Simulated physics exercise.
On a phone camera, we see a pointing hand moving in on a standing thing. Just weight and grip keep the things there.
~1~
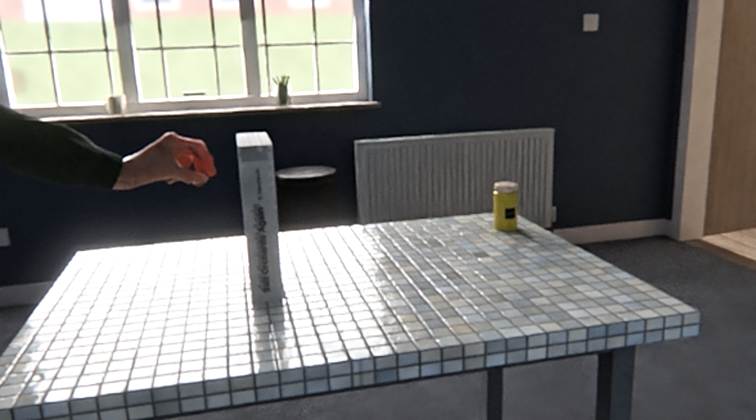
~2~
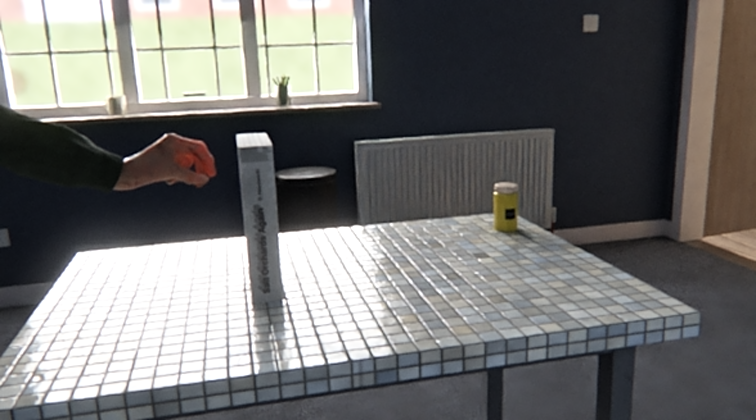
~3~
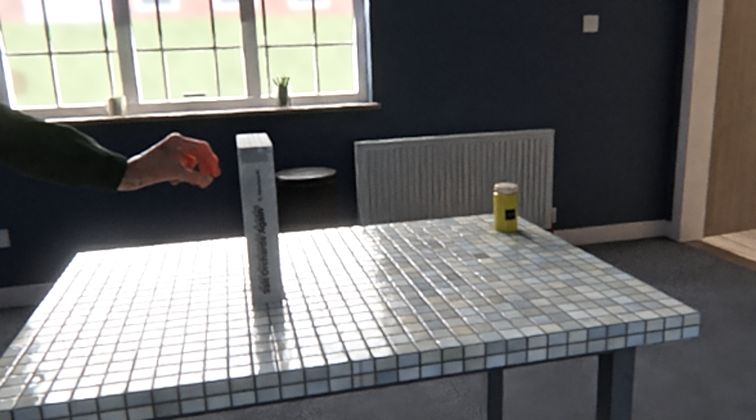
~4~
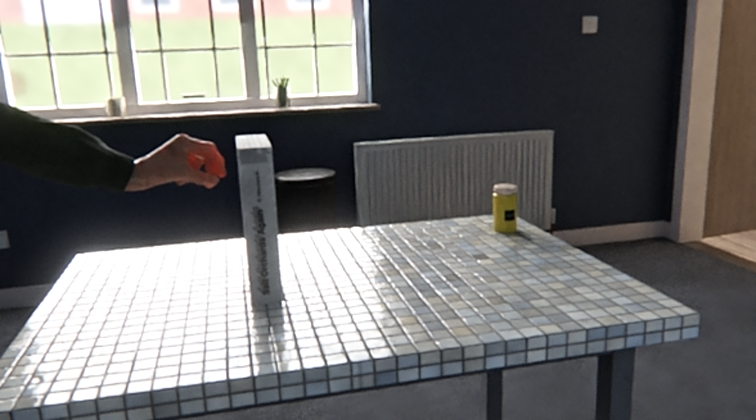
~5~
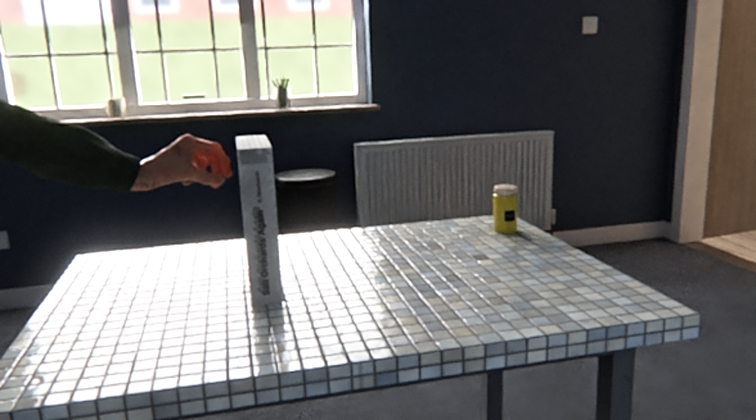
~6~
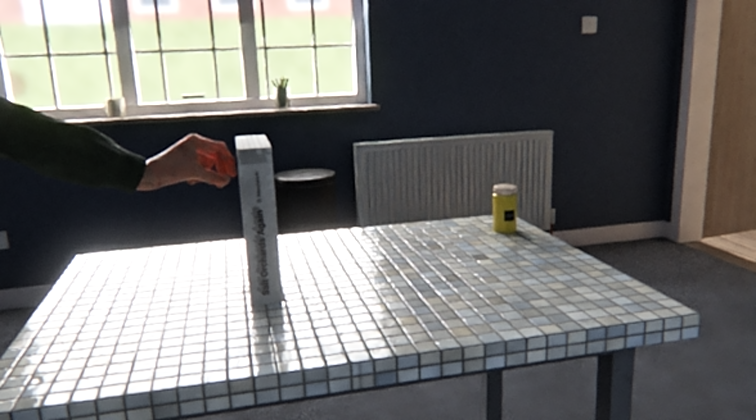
At the start, a hand in a dark sleeve reaches in from the left toward a tall white book standing upright on a tiled table, with a yellow jar farther back. The hand moves slightly right, closing the small gap to the book's upper edge, while the book and jar stay still.
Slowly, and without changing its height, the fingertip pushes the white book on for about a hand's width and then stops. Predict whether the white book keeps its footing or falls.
Most likely it is laid low.
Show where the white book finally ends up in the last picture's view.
Roughly (363, 262).
Then, 0.50 s after the last picture, white book tipped 13° from how it was near (276, 213).
Then, 0.80 s after the last picture, white book tipped 44° from how it was near (315, 221).
Then, 0.90 s after the last picture, white book on its side near (345, 252).
Then, 1.10 s after the last picture, white book on its side near (362, 261).
At rest, tipped over on the table, white book. Seen from the same camera at the end, white book near (363, 262).
